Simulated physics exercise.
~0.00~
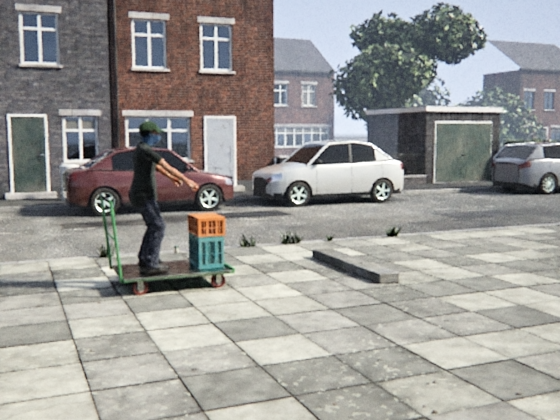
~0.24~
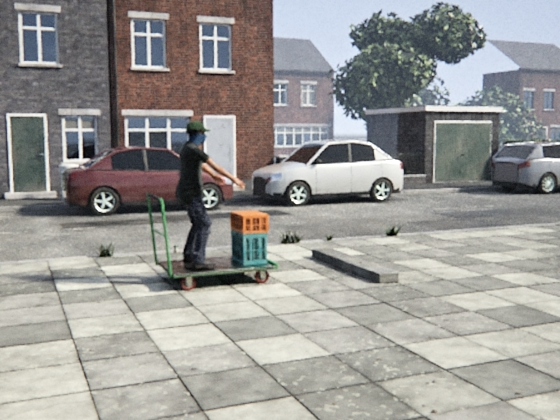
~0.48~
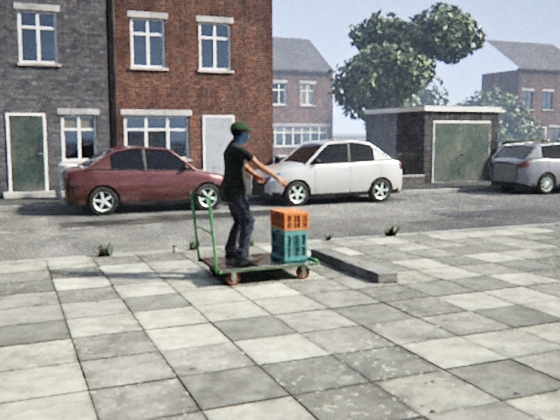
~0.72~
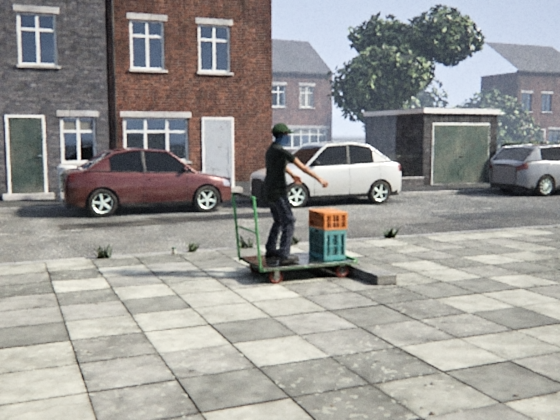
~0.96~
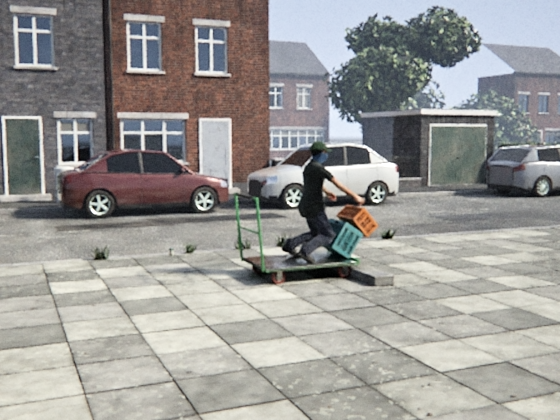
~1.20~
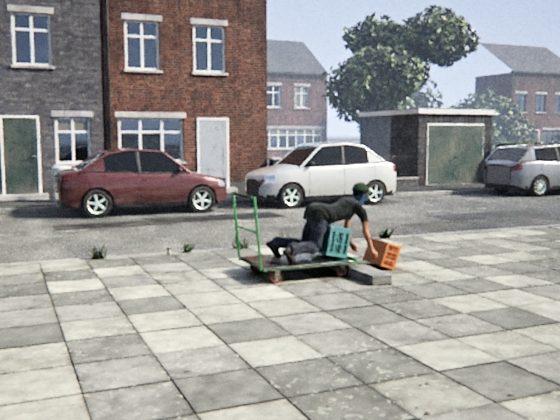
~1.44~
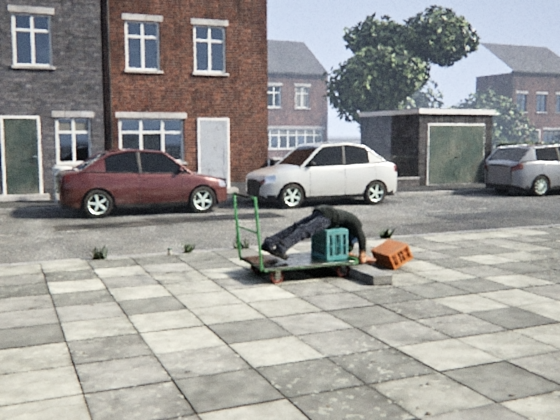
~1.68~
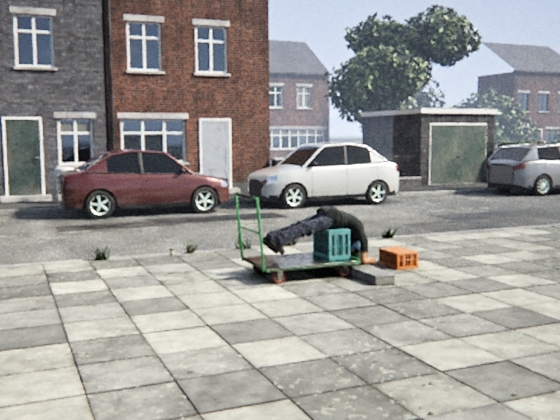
A person riding a trolley hits a kerb and falls forward, tipping an orange crate off.
